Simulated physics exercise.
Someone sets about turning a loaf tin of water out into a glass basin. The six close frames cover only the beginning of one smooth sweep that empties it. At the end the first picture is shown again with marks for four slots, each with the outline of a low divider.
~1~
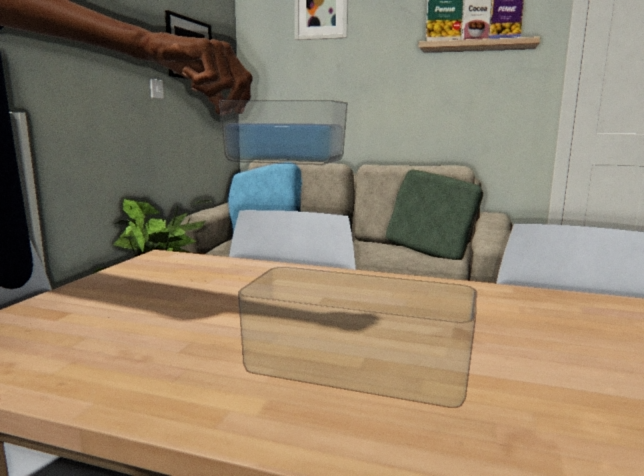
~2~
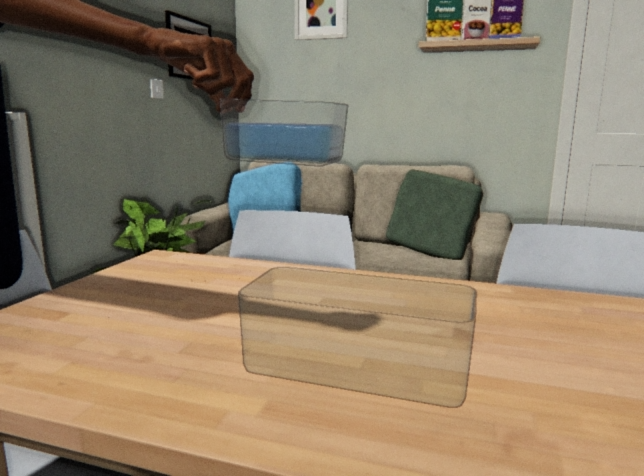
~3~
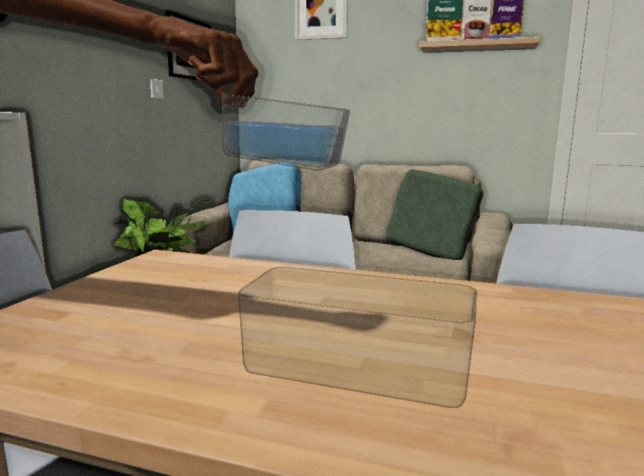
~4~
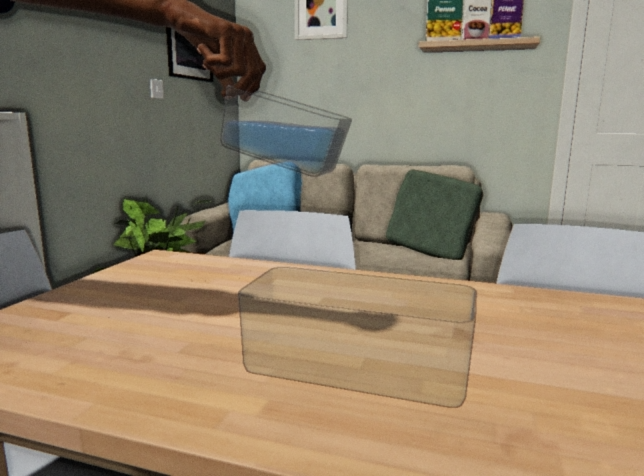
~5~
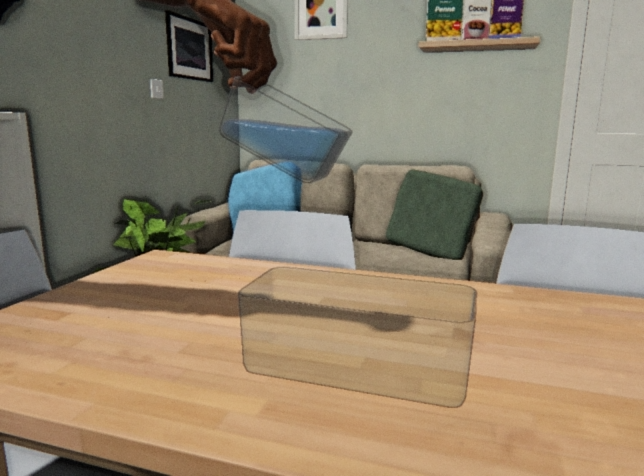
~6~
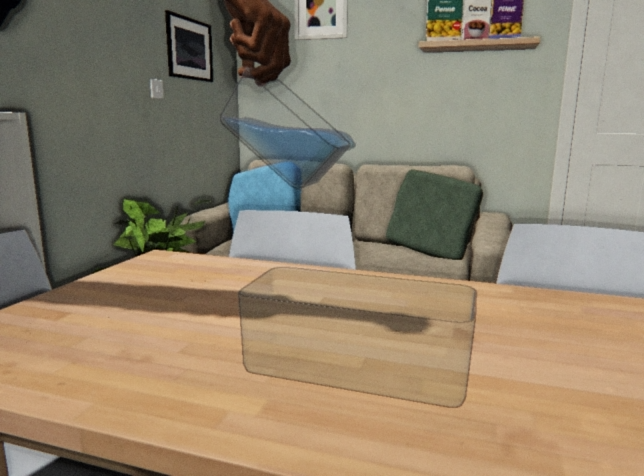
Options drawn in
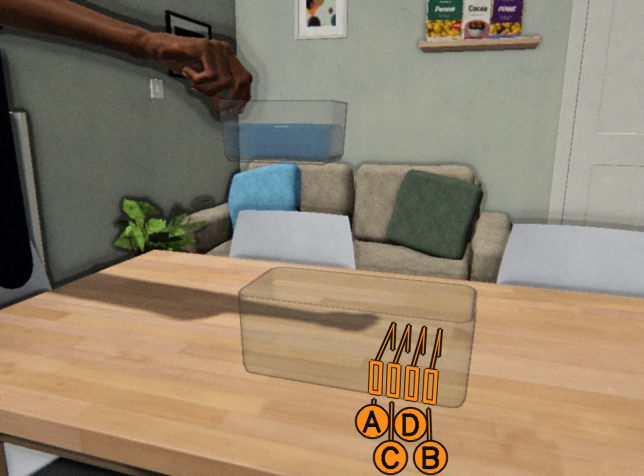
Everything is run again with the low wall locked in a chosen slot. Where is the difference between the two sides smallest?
The best place is A.
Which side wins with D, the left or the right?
The left one.
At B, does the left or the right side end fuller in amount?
The left one.
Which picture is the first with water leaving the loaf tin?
In picture 6.
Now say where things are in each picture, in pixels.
The first picture shows upright, lip at (339, 101); basin from (245, 368) to (465, 406); nothing has left yet.
The second picture shows upright, lip at (340, 103); nothing has left yet.
The third picture shows tipped about 7°, lip at (342, 109); nothing has left yet.
The fourth picture shows tipped about 15°, lip at (344, 118); nothing has left yet.
The fifth picture shows tipped about 26°, lip at (345, 131); nothing has left yet.
The sixth picture shows tipped about 39°, lip at (343, 145); water is over the lip, down to (346, 149).
In orange, A at (374, 399); B at (428, 409); C at (391, 402); D at (409, 406).
With A, about 51 % ends left of the wall and 46 % right of it; 3 % is lost outside.
With B, about 90 % ends left of the wall and 8 % right of it; 3 % is lost outside.
With C, about 81 % ends left of the wall and 16 % right of it; 3 % is lost outside.
With D, about 90 % ends left of the wall and 7 % right of it; 3 % is lost outside.
